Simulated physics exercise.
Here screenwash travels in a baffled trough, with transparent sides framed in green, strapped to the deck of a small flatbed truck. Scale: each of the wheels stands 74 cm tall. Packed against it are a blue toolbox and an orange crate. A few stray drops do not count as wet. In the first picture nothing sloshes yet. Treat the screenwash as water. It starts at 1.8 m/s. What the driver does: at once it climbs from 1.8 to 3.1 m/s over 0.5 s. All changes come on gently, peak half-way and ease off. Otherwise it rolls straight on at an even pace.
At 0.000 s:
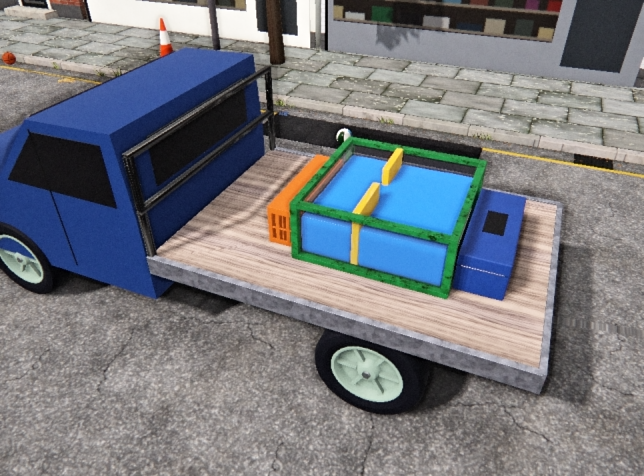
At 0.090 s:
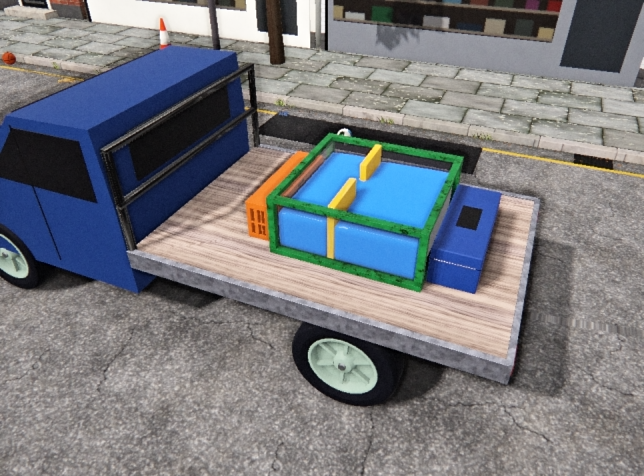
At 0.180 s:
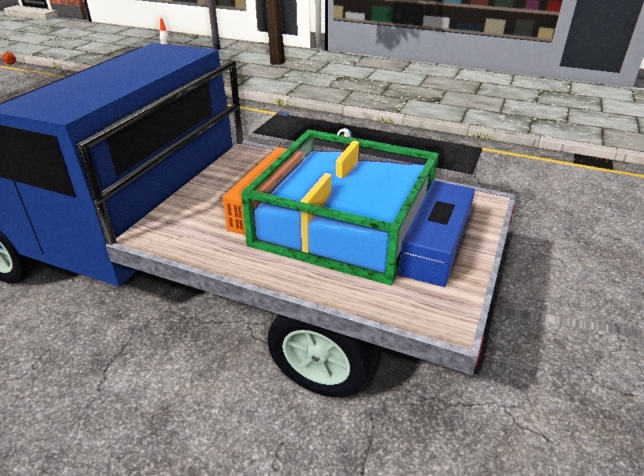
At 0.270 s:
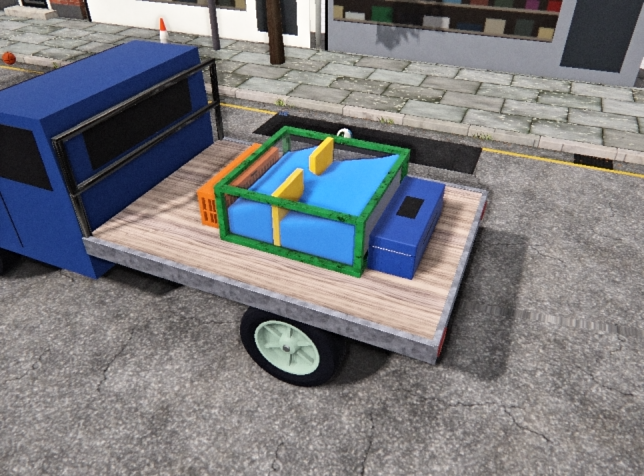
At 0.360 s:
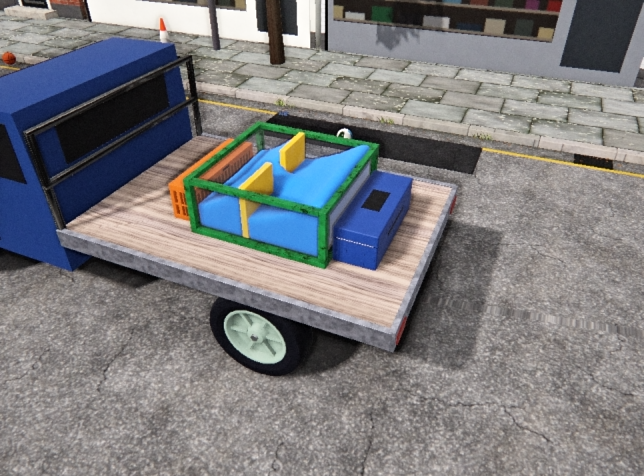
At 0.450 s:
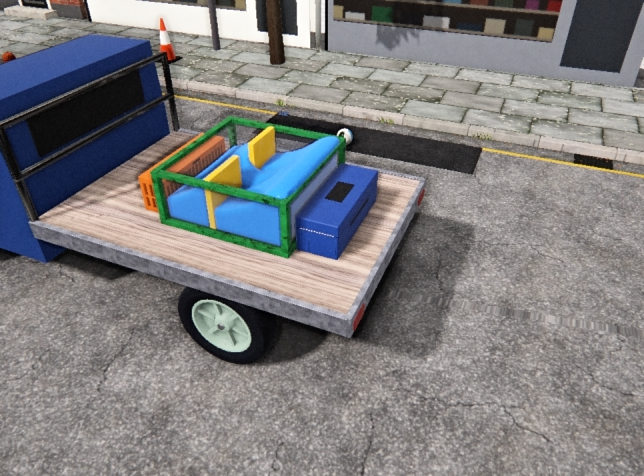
Blue flatbed truck rolling left along a street as blue liquid in a green-framed tank tilts, climbing towards the back.
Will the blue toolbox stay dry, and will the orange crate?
Blue toolbox: Gets wet; orange crate: Keeps dry.
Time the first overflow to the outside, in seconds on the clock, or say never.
Around 0.8 s.
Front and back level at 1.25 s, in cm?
Front 28 cm, back 30 cm.
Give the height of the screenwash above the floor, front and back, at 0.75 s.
Front 24 cm, back 30 cm.
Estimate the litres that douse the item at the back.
Roughly 3 L.
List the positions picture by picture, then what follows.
In the first picture, the surface is at (358, 160) by the front wall; at (464, 180) by the back wall; it lies level with the rim line; board top at (356, 214) and (386, 170); the front is on the left, levels are read along the far wall; the blue toolbox stands at the back; the orange crate stands at the front; a wheel hub at (364, 380).
In the second picture, the surface is at (338, 156) by the front wall; at (441, 176) by the back wall; it lies level with the rim line.
In the third picture, the surface is at (316, 154) by the front wall; at (416, 168) by the back wall; it climbs 3° towards the back.
In the fourth picture, the surface is at (292, 154) by the front wall; at (389, 159) by the back wall; it climbs 9° towards the back.
In the fifth picture, the surface is at (266, 152) by the front wall; at (358, 148) by the back wall; it climbs 14° towards the back.
In the sixth picture, the surface is at (237, 148) by the front wall; at (325, 140) by the back wall; it climbs 15° towards the back; a wheel hub at (218, 331).
After 0.75 s the surface is 24 cm up at the front and 30 cm at the back; 1 per cent is out, over the back.
After 1.25 s the surface is 28 cm up at the front and 30 cm at the back; 1 per cent is out, over the back.
After 1.75 s the surface is 22 cm up at the front and 23 cm at the back; 1 per cent is out, over the back.
After 3.48 s 1 per cent is out, over the back; the blue toolbox has caught 3 litres and the orange crate nothing.
